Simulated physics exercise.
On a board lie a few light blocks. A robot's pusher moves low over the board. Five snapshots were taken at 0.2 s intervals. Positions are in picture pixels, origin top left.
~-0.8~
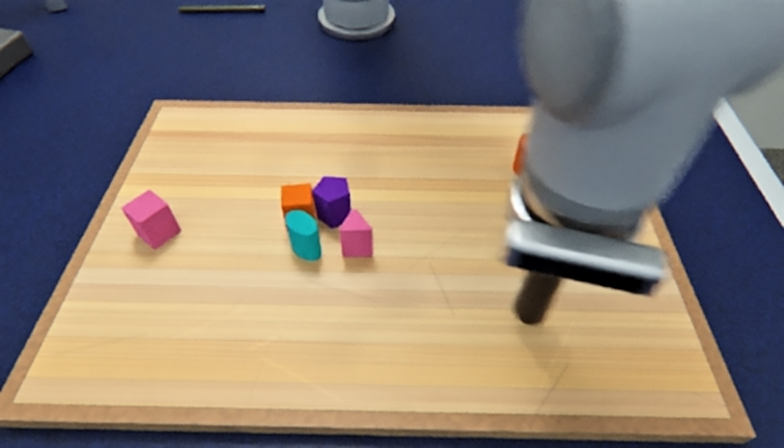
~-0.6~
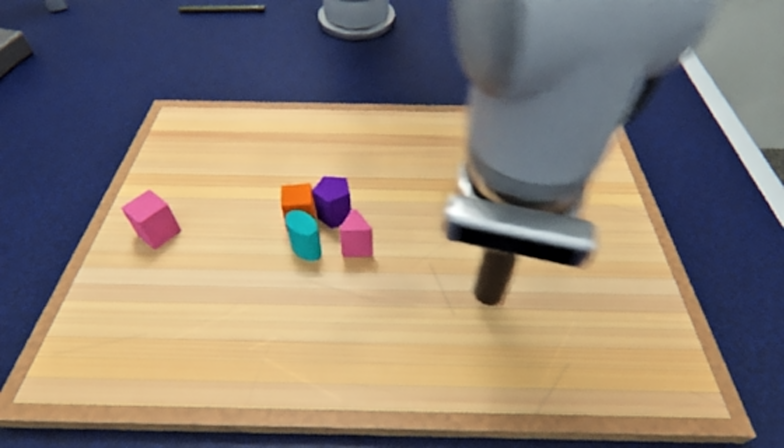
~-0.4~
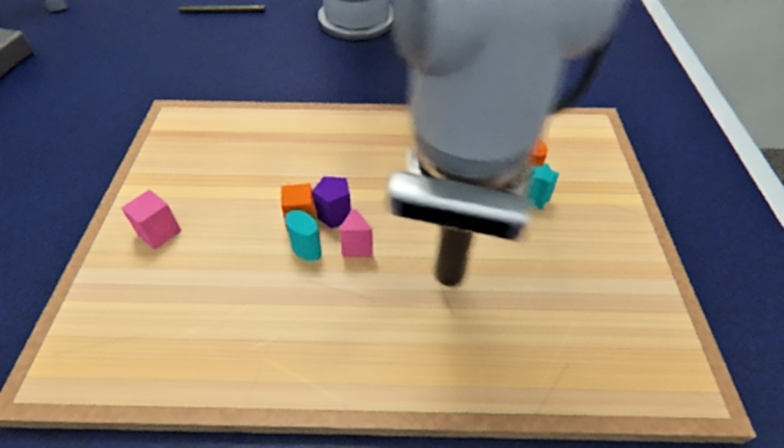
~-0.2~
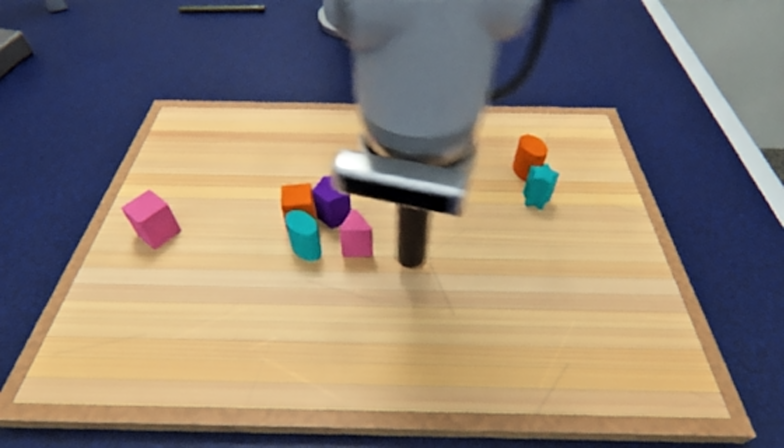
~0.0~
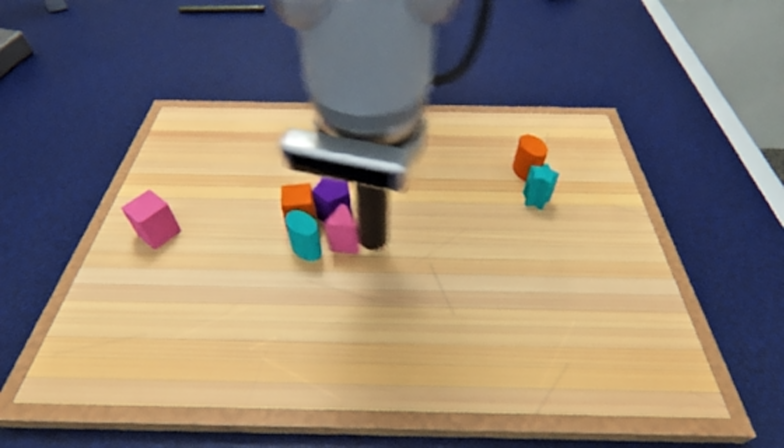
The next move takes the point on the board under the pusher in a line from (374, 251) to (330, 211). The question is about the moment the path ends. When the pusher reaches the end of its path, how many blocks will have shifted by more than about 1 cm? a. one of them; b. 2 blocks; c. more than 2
The answer is b.
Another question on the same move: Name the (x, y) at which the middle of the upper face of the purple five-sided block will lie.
I'd say the purple five-sided block ends with its top centre at (312, 165).
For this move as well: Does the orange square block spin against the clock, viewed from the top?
Yes, that is how it ends up.
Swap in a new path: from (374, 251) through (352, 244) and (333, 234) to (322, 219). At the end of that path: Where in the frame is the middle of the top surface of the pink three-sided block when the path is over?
The top centre is at (297, 206).
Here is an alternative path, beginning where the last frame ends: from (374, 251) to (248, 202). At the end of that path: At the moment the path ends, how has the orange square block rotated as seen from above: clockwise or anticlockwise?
From above, it turns clockwise.
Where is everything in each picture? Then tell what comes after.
The first picture shows pusher's lower end at (530, 311); orange square block at (296, 194); turquoise oval block at (301, 222); purple five-sided block at (332, 187); pink three-sided block at (355, 222).
The second picture shows pusher at (489, 292); blocks still.
The third picture shows pusher at (450, 274); blocks still.
The fourth picture shows pusher at (411, 256); blocks still.
The fifth picture shows pusher at (374, 239); orange square block at (296, 194); turquoise oval block at (301, 222); purple five-sided block at (332, 187); pink three-sided block at (342, 218).
The first path, step by step. Halfway along, pusher at (350, 218); turquoise oval block at (298, 224); purple five-sided block at (330, 185); pink three-sided block at (328, 215).
At the end, pusher at (328, 199); orange square block at (292, 193), turned 20° anticlockwise; turquoise oval block at (298, 224); purple five-sided block at (312, 165); pink three-sided block at (327, 214), turned 20° anticlockwise.
